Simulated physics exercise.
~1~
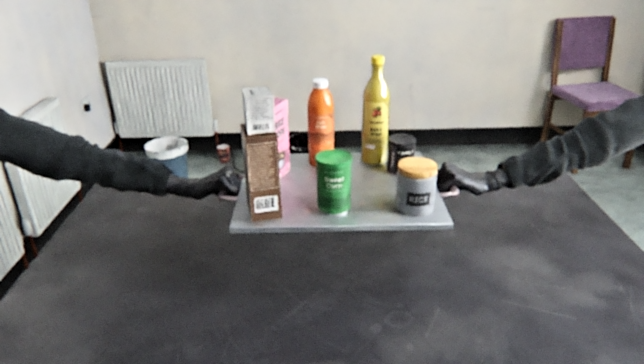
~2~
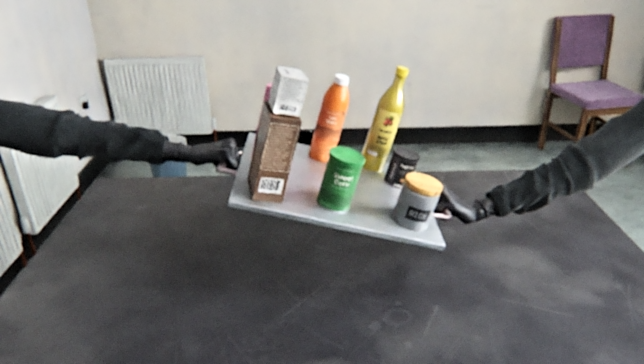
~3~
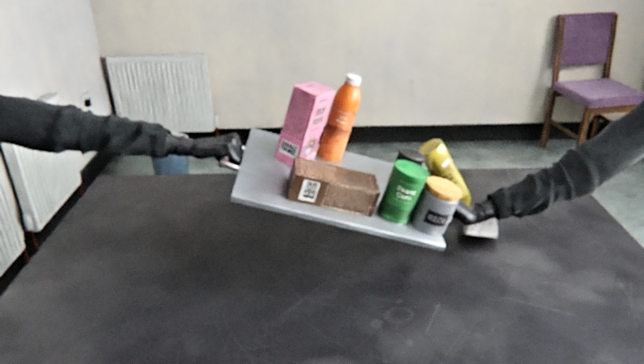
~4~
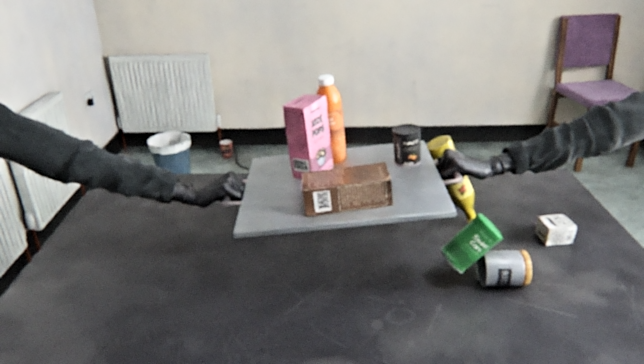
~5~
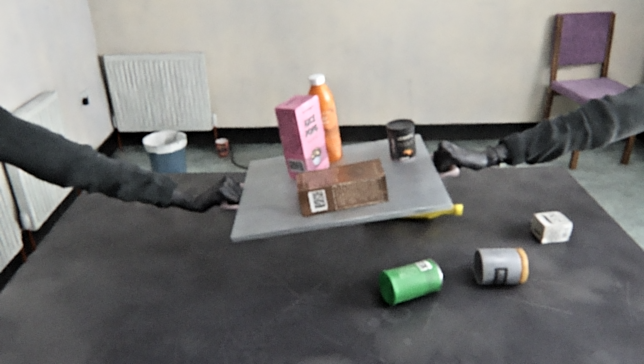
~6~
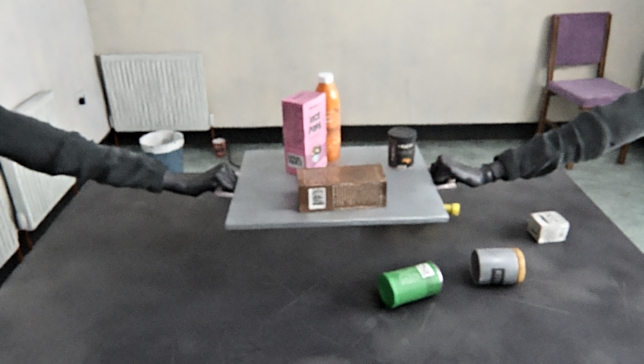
Two hands tilt a loaded tray rightward, spilling four items, then level it again.
